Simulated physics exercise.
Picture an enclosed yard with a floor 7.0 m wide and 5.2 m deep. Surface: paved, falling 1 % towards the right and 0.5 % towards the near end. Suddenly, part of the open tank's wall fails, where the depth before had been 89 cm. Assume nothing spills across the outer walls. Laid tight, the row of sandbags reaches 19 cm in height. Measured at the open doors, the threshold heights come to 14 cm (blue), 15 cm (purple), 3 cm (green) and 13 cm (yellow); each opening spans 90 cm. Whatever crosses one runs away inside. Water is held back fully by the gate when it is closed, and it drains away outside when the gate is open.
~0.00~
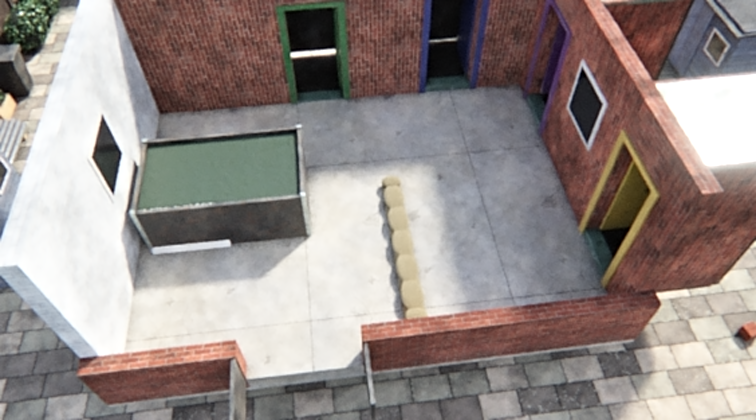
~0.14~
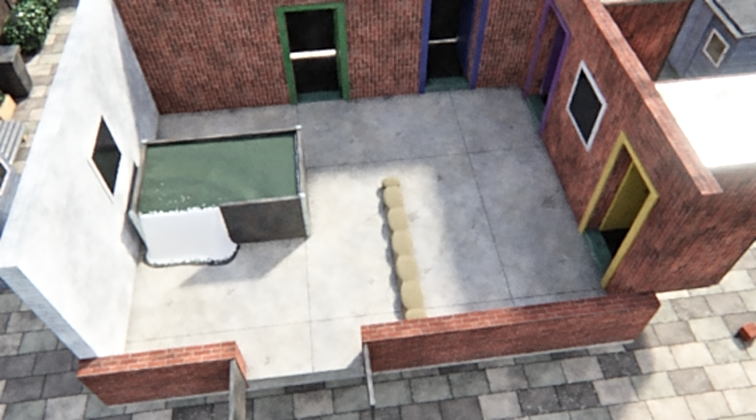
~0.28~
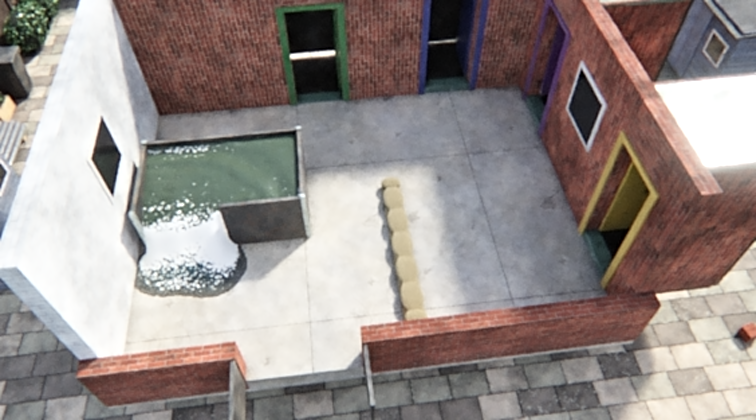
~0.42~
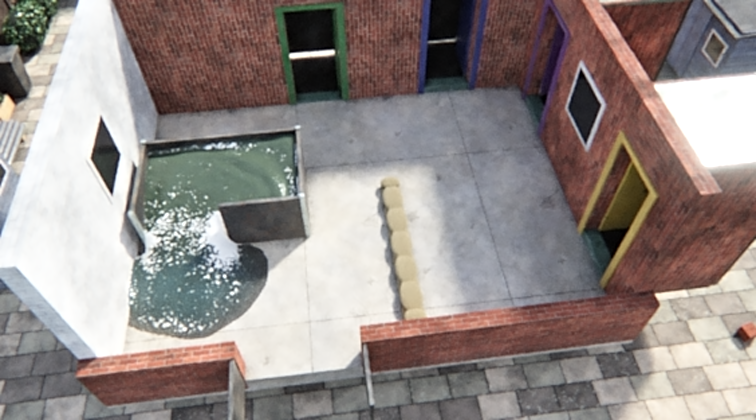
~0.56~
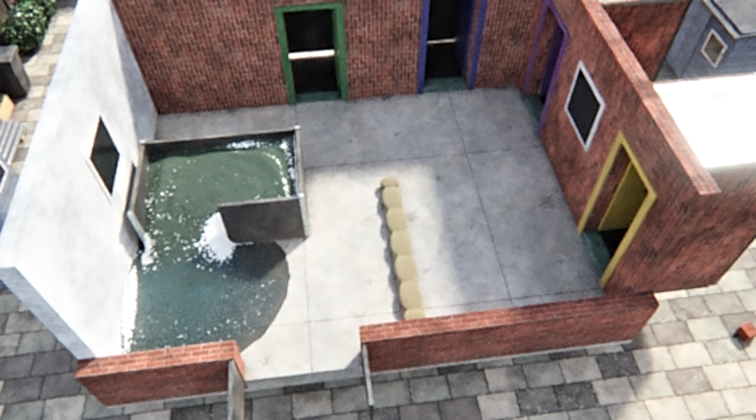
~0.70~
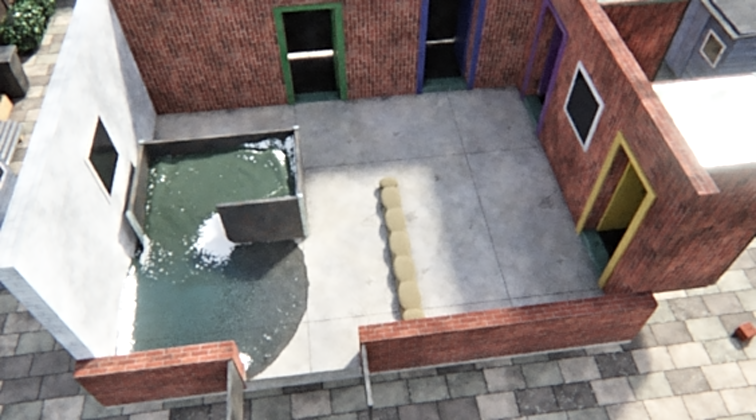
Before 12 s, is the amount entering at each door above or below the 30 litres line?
Blue door: The total remains smaller than the cap; purple door: The total remains smaller than the cap; green door: The total grows larger than the cap; yellow door: The total remains smaller than the cap.
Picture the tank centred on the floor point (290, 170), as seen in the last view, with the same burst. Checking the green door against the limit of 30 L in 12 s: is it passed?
Against the limit, the green door gets no more than that.
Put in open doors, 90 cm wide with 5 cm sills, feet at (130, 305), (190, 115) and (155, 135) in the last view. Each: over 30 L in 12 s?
Well, the first is on the high side, the second is on the low side, and the third is on the low side.
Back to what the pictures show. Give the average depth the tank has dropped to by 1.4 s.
About 52 cm.
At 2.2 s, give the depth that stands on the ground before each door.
You'd see blue at 0 cm, purple at 0 cm, green at 0 cm and yellow at 0 cm.
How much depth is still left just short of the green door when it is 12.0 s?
The depth there is near 6.0 cm.
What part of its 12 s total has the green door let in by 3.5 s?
Share: ~ 0 %.
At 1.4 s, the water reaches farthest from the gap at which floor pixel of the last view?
At about (382, 347).
After 1.4 s water covers 15 % of the floor and is deepest (72 cm) near (118, 378); blue door not reached, purple door not reached, green door not reached, yellow door not reached.
After 2.2 s water covers 25 % of the floor and is deepest (50 cm) near (132, 377); blue door not reached, purple door not reached, green door not reached, yellow door not reached.
After 3.5 s water covers 55 % of the floor and is deepest (33 cm) near (407, 344); blue door not reached, purple door not reached, green door not reached, yellow door 13 cm at the sill, 0 L in.
After 7.0 s water covers 85 % of the floor and is deepest (18 cm) near (380, 335); blue door 3 cm at the sill, 0 L in, purple door 4 cm at the sill, 0 L in, green door 11 cm at the sill, 97 L in, yellow door 8 cm at the sill, 10 L in.
After 12.0 s water covers 95 % of the floor and is deepest (11 cm) near (506, 105); blue door 4 cm at the sill, 0 L in, purple door 11 cm at the sill, 0 L in, green door 6 cm at the sill, 205 L in, yellow door 6 cm at the sill, 10 L in.
